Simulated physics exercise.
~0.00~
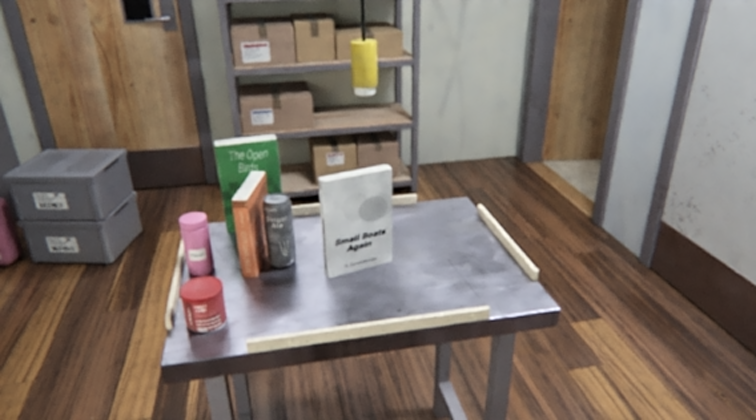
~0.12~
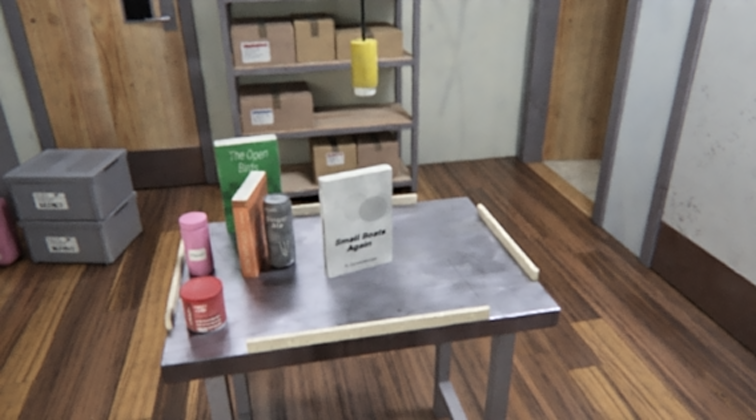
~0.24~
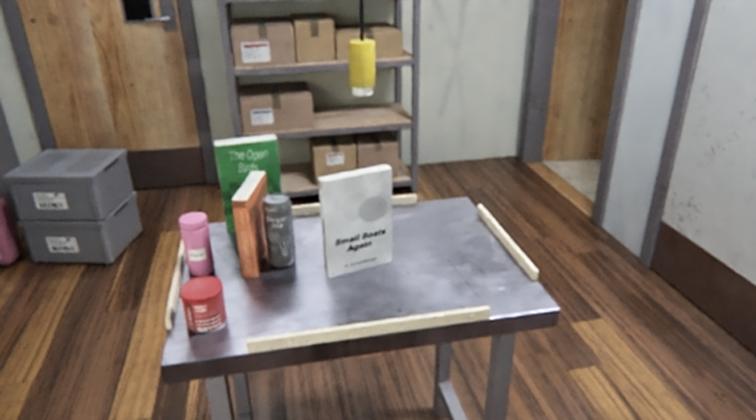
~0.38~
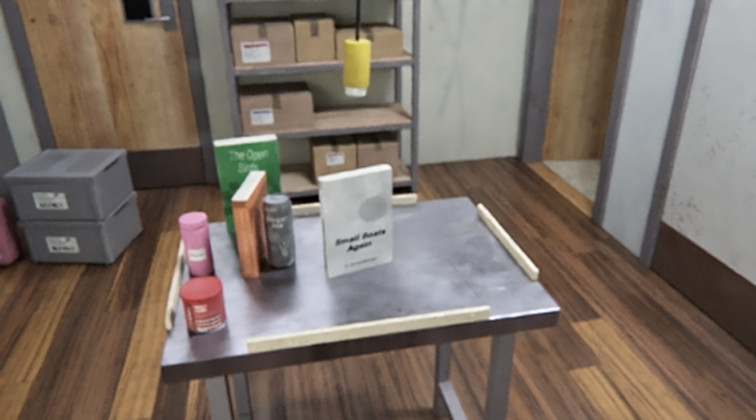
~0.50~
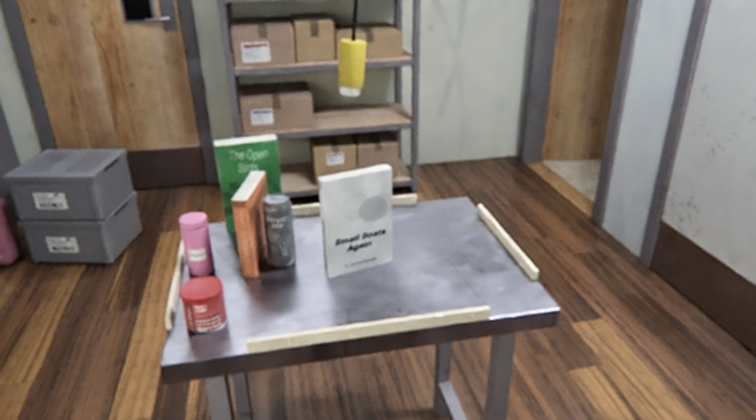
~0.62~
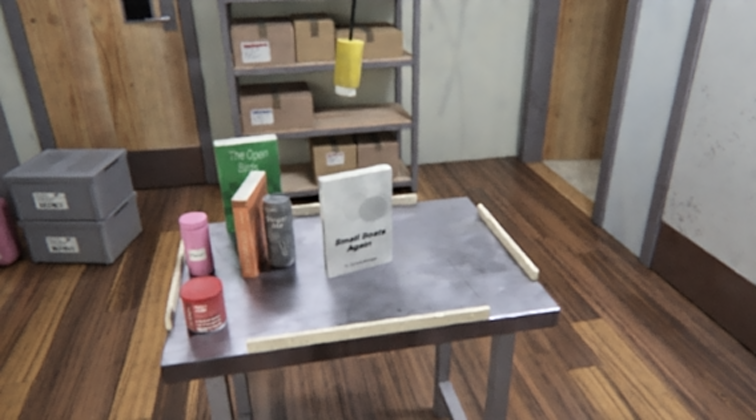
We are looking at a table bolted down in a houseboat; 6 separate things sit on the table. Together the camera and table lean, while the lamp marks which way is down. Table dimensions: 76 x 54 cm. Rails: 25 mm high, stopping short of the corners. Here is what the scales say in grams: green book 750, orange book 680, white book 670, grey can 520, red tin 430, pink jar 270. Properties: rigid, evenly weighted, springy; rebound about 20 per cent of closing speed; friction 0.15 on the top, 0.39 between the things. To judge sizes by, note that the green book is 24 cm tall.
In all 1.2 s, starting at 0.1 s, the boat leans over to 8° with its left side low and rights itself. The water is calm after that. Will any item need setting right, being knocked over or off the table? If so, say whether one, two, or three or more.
No, none do.
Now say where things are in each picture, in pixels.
Boat level; green book (251, 184); orange book (254, 223), in the first picture.
Boat level; red tin (204, 305); pink jar (197, 244), in the second picture.
Heel 1°, left side down; white book (357, 222); grey can (279, 231), in the third picture.
Heel 4°, left side down; red tin (204, 305); pink jar (197, 244), in the fourth picture.
Heel 6°, left side down; white book (357, 222); grey can (279, 231), in the fifth picture.
Heel 8°, left side down; green book (251, 184); orange book (254, 223), in the sixth picture.
Around 0.82 s, heel 7°, left side down.
Around 1.12 s, heel 2°, left side down.
Around 1.42 s, boat level.
Around 1.62 s, green book resting near (251, 184); orange book resting near (254, 223).
Finally (1.8 s), all 6 still in place (within 5 cm). Final places as that camera would see them, green book near (251, 184), orange book near (254, 223).
